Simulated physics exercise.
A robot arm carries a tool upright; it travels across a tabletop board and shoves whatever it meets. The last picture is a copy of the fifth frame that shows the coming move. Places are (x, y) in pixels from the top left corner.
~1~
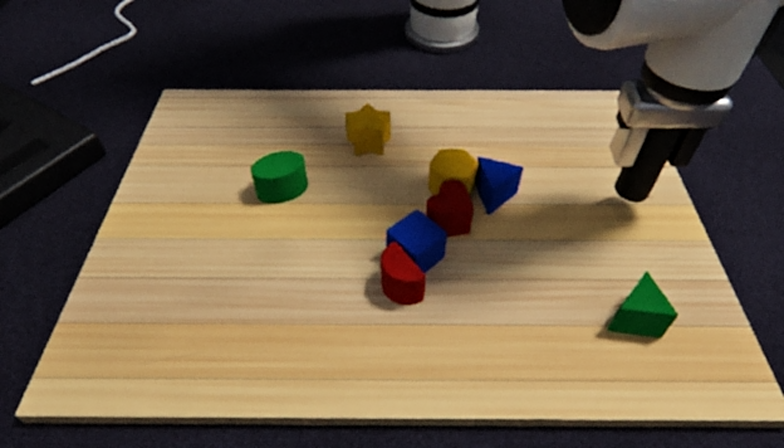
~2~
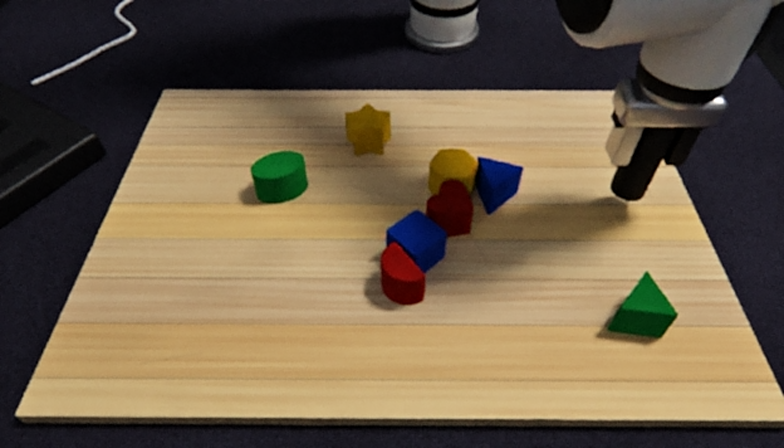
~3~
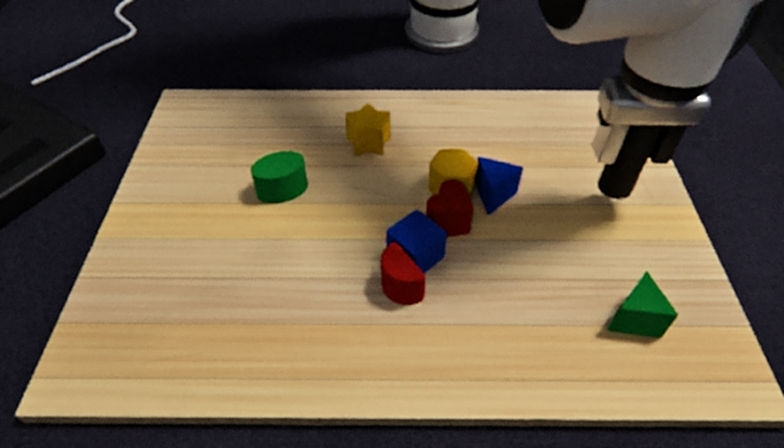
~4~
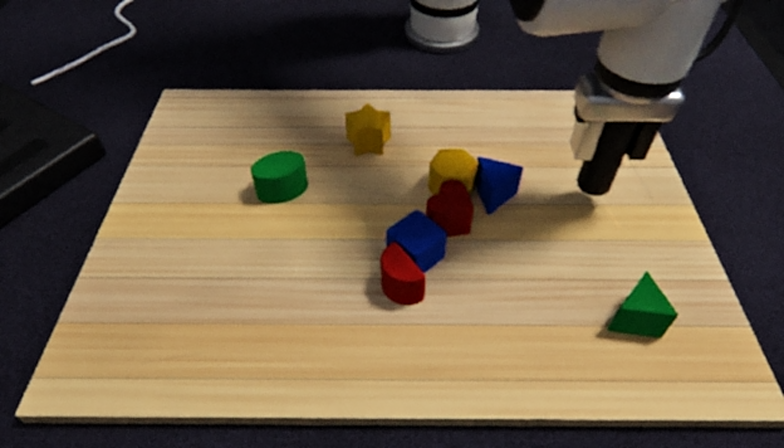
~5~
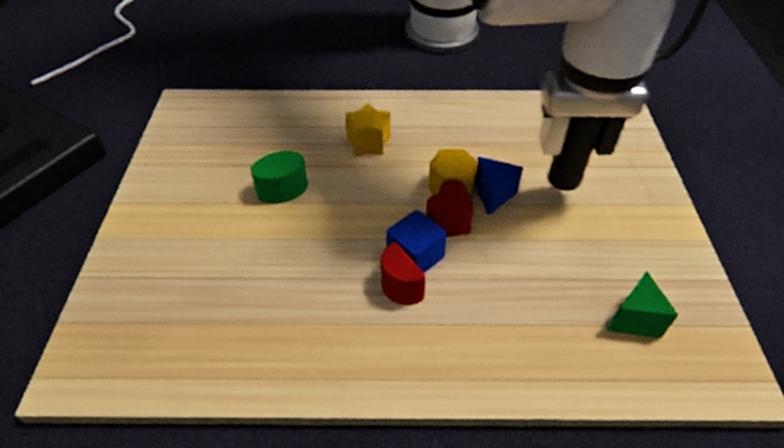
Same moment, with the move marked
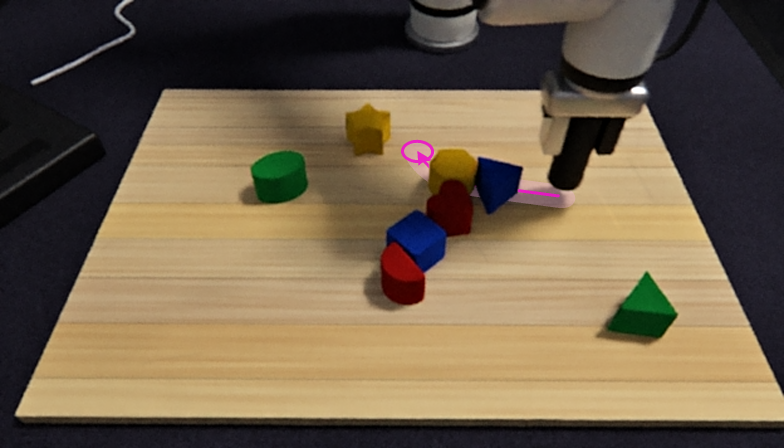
A white robot arm with a black tip slides a short way left over the right side of a pale wooden board, seen from above at an angle by a still camera. On the board sit a yellow star and green cylinder at left, a yellow hexagon, blue triangle, red heart, blue block and red rounded block clustered centrally, and a green triangle lower right. The arm touches nothing, and every block stays still.
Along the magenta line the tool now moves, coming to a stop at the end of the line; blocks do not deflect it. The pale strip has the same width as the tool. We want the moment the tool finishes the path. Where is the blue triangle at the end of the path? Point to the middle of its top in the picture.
In the picture, that point is around (390, 143).
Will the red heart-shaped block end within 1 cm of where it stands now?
In short: Yes.
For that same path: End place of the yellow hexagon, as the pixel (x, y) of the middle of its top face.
The yellow hexagon ends near (359, 159).
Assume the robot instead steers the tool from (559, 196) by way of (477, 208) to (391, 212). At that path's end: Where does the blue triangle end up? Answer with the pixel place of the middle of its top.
It will likely be found at (472, 159).
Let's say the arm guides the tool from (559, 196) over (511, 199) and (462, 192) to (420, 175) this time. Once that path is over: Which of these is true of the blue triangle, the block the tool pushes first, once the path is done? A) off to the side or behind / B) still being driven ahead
I choose B.
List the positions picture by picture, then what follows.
Tip of the tool at (632, 190), middles of tops, red heart-shaped block at (451, 197), yellow hexagon at (454, 162), blue triangle at (498, 170), in the first frame.
Tool at (627, 190), nothing pushed, in the second frame.
Tool at (614, 188), nothing pushed, in the third frame.
Tool at (593, 184), nothing pushed, in the fourth frame.
Tool at (564, 180), red heart-shaped block at (451, 197), yellow hexagon at (454, 162), blue triangle at (498, 170), in the fifth frame.
The line goes from (559, 196) by way of (503, 189) and (450, 179) to (418, 151).
The first path, step by step. One third of the way, tool at (507, 172); yellow hexagon at (430, 159), turned 25° anticlockwise; blue triangle at (465, 162), turned 15° clockwise.
Two thirds of the way, tool at (451, 163); yellow hexagon at (375, 158), turned 40° anticlockwise; blue triangle at (410, 156).
At the end, tool at (418, 135); red heart-shaped block unmoved; yellow hexagon at (359, 159), turned 60° anticlockwise; blue triangle at (390, 143), turned 45° anticlockwise.
